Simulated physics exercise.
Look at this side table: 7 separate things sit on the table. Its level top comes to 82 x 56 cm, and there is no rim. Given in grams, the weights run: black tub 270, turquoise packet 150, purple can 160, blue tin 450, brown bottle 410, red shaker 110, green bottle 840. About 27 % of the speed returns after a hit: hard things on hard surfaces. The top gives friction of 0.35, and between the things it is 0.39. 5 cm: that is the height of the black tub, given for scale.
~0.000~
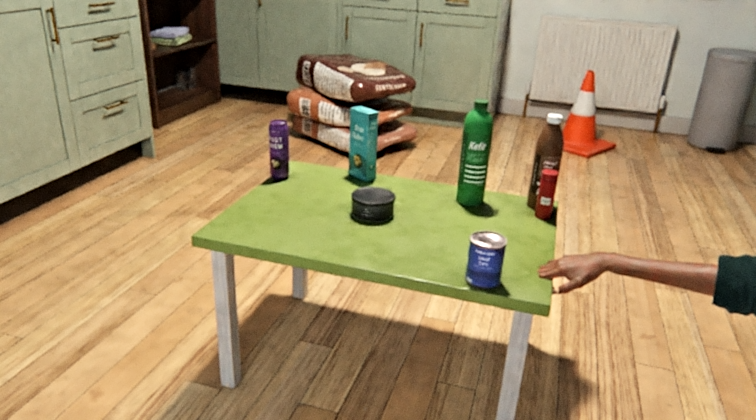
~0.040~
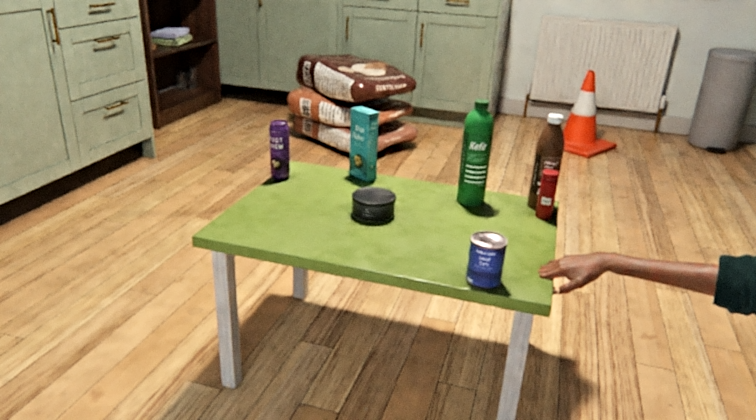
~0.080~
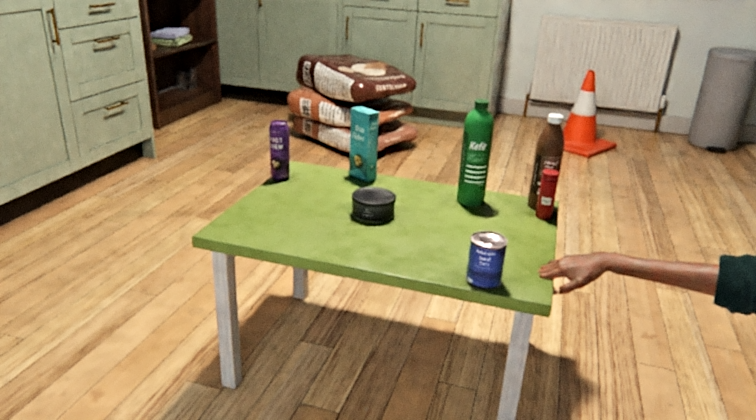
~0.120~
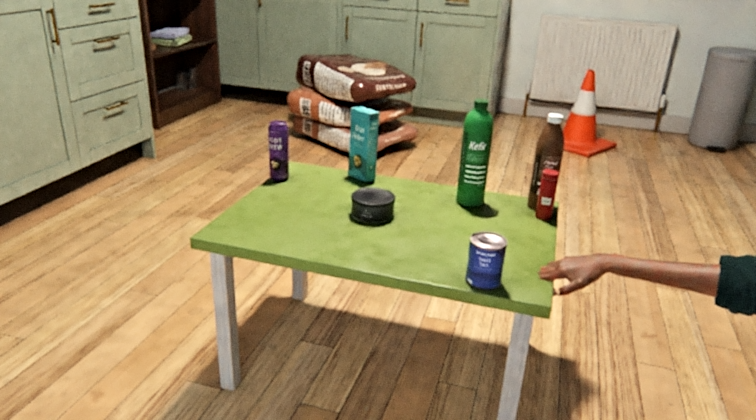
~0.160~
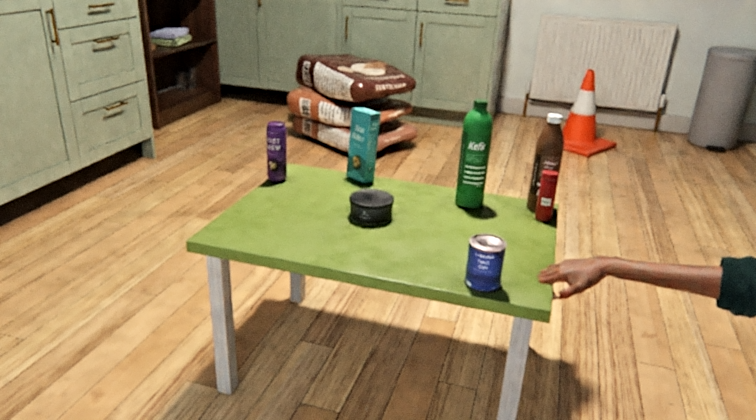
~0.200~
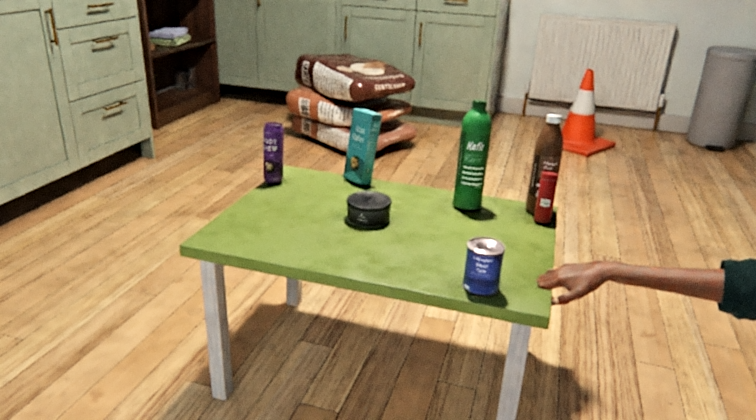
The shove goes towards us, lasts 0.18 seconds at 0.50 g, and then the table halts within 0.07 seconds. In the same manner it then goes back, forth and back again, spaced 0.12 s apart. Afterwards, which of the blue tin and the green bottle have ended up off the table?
Blue tin - off the table, green bottle - on the table.
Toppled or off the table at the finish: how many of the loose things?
Total: 6.
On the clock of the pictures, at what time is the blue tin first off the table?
At about 0.6 s.
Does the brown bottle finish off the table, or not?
When everything stops, the brown bottle is out of bounds.
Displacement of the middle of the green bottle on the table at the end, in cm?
23 cm.
After 0.60 s, table along by 4 cm; green bottle leaning 62° near (460, 192); blue tin leaning 4° near (479, 280); red shaker on its side.
After 1.20 s, table along by 11 cm; blue tin and brown bottle now off the table; green bottle on its side near (447, 236); purple can on its side.
At rest (3.2 s), off the table, blue tin and brown bottle; tipped over on the table, turquoise packet, purple can, red shaker and green bottle; the last one in place, give or take 5 cm. In the last view, green bottle near (456, 216).
